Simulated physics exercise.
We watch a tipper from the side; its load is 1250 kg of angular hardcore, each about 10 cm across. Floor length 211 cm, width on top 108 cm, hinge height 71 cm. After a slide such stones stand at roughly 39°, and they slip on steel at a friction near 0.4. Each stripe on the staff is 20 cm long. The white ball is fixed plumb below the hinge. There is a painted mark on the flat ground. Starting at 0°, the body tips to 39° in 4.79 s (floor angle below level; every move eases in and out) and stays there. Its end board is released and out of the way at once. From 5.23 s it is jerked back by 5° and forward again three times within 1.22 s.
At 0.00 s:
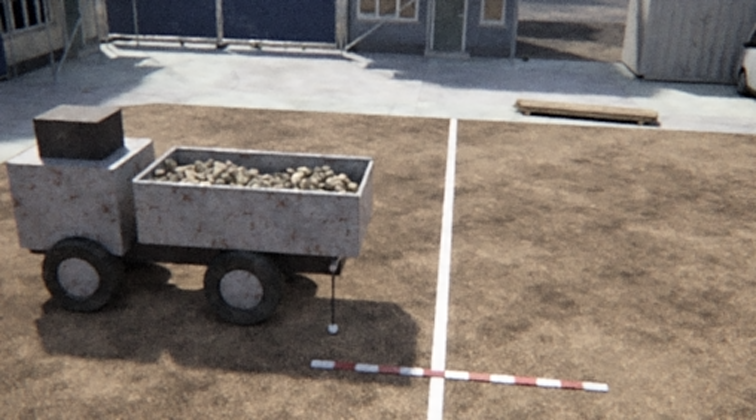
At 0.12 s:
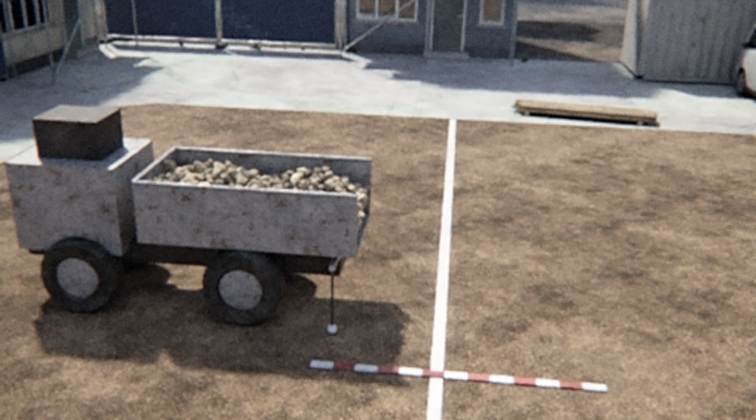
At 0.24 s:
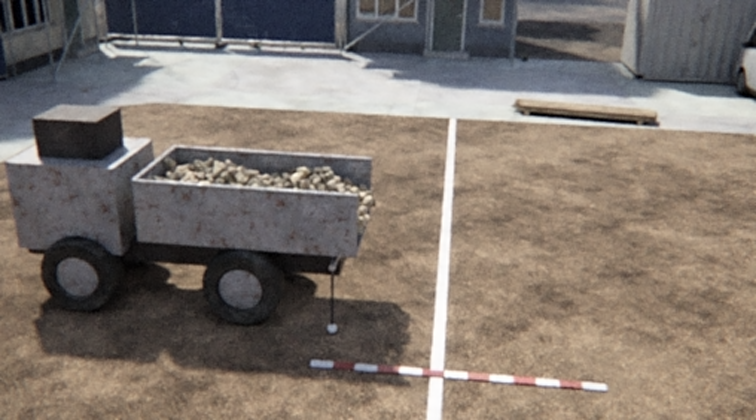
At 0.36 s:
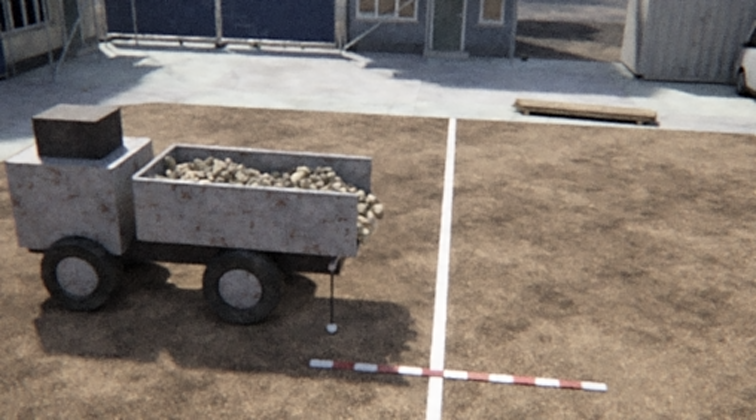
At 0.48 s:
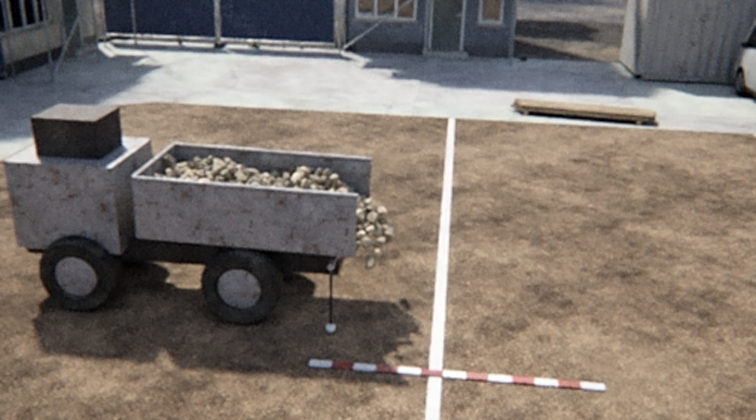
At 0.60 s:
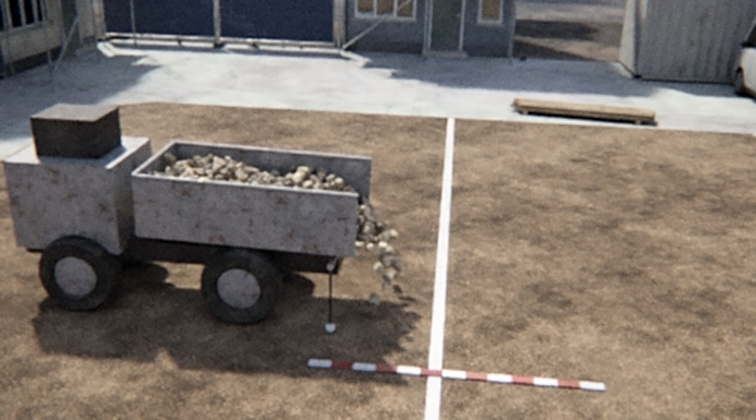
A pale, rust-speckled tipper truck with a dark box on its cab stands at left on brown ground, seen from its side and slightly above by a still camera. Behind it are blue-grey buildings and a plank on pale paving, with a white line and red-and-white staff to its right. Grey-beige stones slide rightward out of the open rear and begin dropping, while the body barely tilts.
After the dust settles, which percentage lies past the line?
Roughly 25 per cent ends past the line.
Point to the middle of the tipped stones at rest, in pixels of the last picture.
Their middle is at about (410, 296).
After 3.6 s the floor is at 33°; 59 % in the body, 39 % short of the line, 2 % past the line; the foremost stones are at (465, 316).
After 4.9 s the floor is at 39°; 4 % in the body, 73 % short of the line, 23 % past the line; the foremost stones are at (503, 322).
After 6.9 s the floor is at 39°; 0 % in the body, 74 % short of the line, 26 % past the line; the foremost stones are at (520, 321).
After 10.0 s the floor is at 39°; 0 % in the body, 74 % short of the line, 26 % past the line; the foremost stones are at (520, 321).
